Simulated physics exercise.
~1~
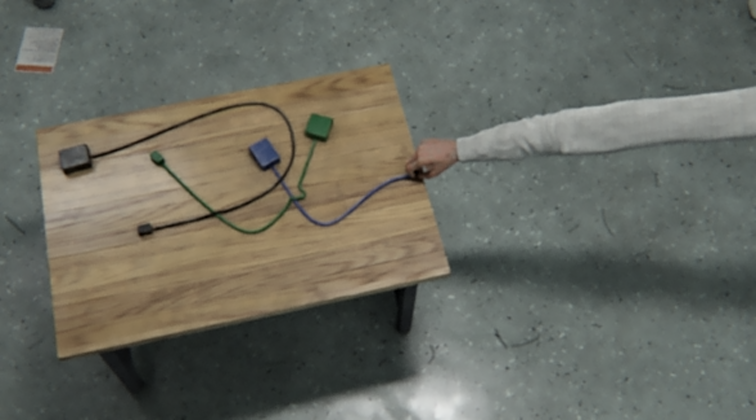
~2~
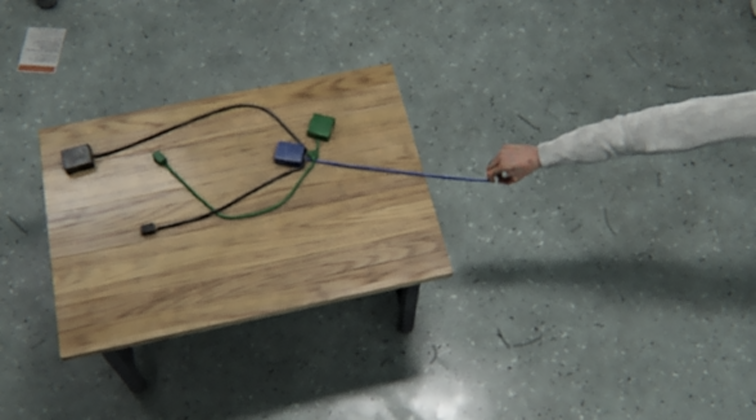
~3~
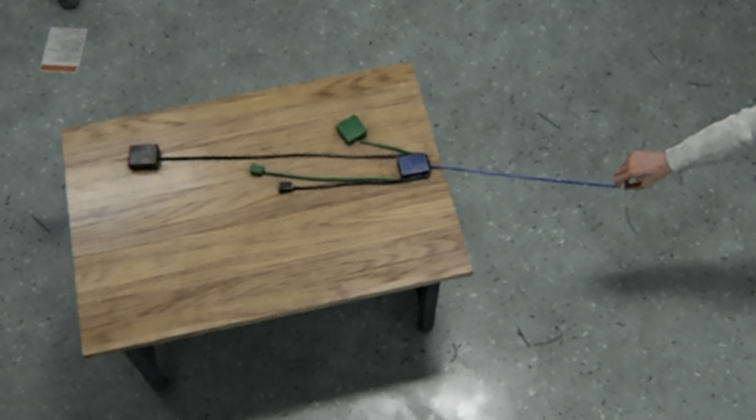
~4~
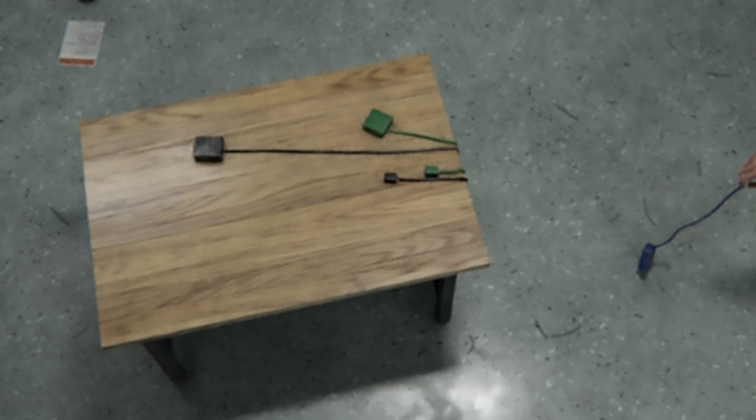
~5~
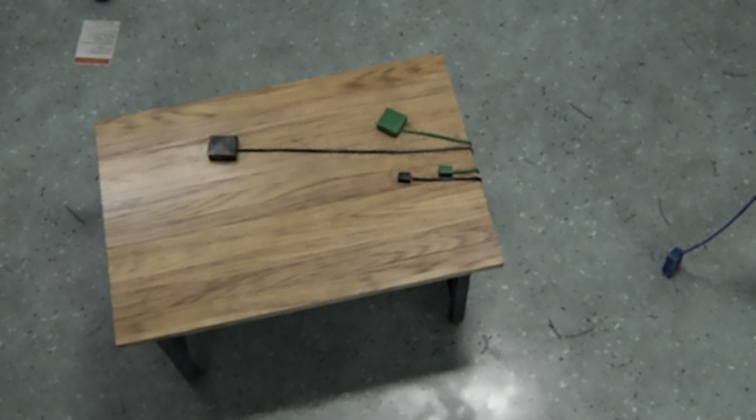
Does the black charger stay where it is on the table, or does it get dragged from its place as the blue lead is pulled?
It gets dragged from its place. The black charger slides to the right across the table as its cable is drawn along by the blue one, though it stays on the tabletop.
On a wooden lab table above a speckled grey floor, seen from high up, three leads overlap, with a black charger at the left and blue and green chargers nearer the right. A hand reaching in from the right pulls the end of the blue lead to the right and slightly toward the near side. The blue charger slides after it, catching the black and green cables and drawing them toward the right edge. The blue charger then drops off the table and hangs from its lead. The black and green chargers and their small plugs remain on top, shifted rightward, their cables running over the edge.
